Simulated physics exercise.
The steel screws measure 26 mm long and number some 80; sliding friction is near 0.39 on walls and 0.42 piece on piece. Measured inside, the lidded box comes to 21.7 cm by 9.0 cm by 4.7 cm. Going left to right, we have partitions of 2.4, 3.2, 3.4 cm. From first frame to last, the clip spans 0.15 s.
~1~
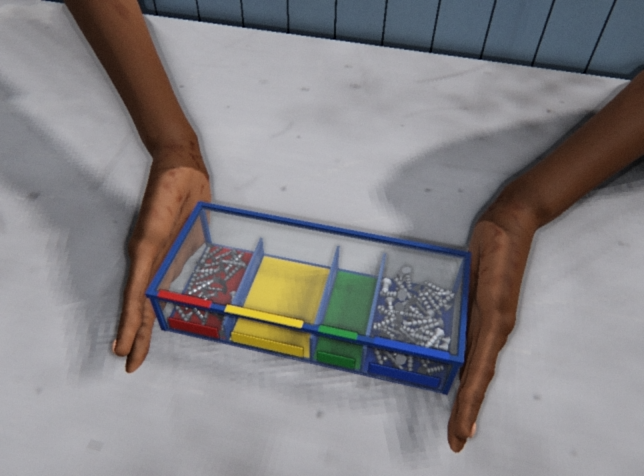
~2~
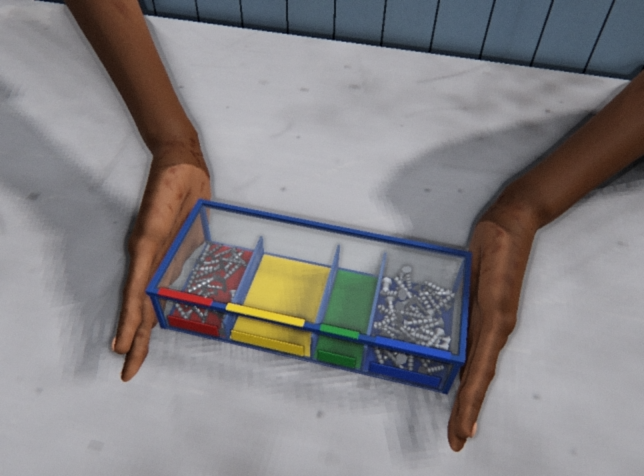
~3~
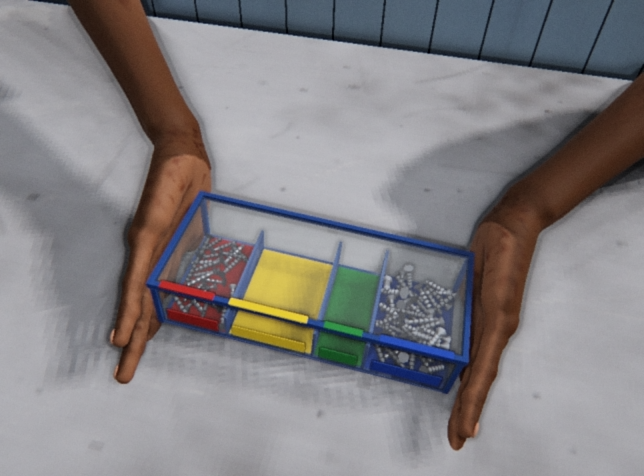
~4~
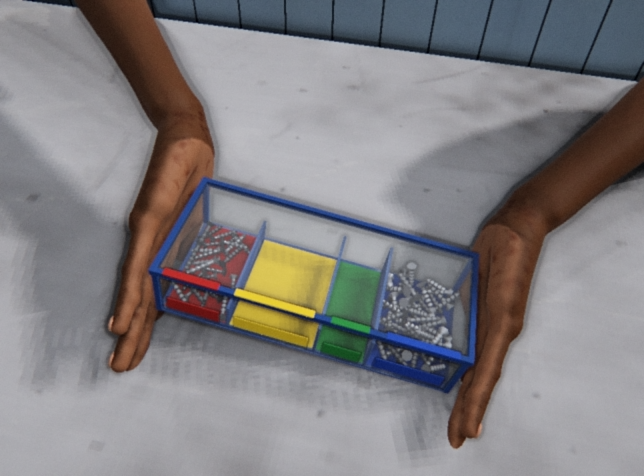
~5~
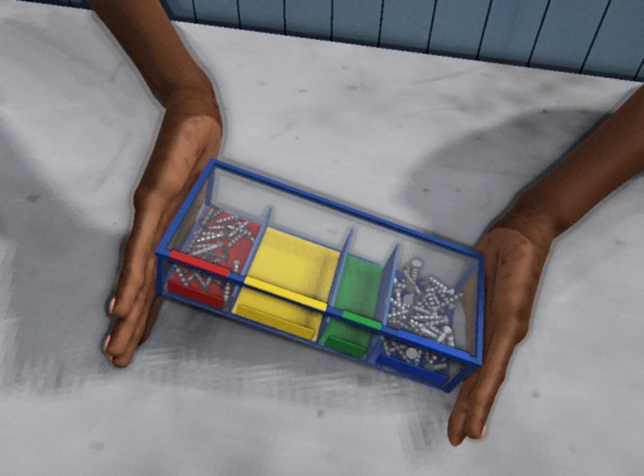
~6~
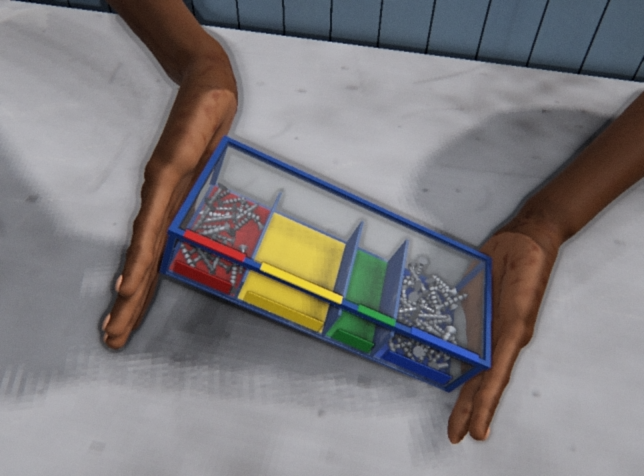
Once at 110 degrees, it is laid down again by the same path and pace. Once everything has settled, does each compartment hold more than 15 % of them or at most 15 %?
Red compartment: At most 15 %; blue compartment: More than 15 %; green compartment: At most 15 %; yellow compartment: At most 15 %.
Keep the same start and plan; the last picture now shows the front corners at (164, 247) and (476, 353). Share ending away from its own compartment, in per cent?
Something like 30 in a hundred.
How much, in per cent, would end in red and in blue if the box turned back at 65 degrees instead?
In per cent, red comes to 10 and blue to 70.
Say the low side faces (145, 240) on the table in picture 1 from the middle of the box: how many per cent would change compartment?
Around 15 percent of them.
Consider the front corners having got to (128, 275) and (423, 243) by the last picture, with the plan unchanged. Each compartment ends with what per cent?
That leaves red with 35 percent, blue with 60, green with 5 and yellow with 0 percent.
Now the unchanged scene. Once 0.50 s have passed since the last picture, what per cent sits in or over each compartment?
In per cent: Red 5, blue 70, green 5, yellow 25.
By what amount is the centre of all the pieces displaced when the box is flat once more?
Roughly 5.5 cm.
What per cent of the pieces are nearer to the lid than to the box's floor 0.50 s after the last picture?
Close to 70 in a hundred.
Then, 0.50 s after the last picture, tilt 109 degrees; red 5 %, blue 70 %, green 5 %, yellow 25 %.
Then, 0.82 s after the last picture, tilt 47 degrees; blue 90 %, green 10 %.
Then, 1.25 s after the last picture, tilt 0 degrees; blue 90 %, green 10 %.
In the end, red 0 %, blue 90 %, green 10 %, yellow 0 %.
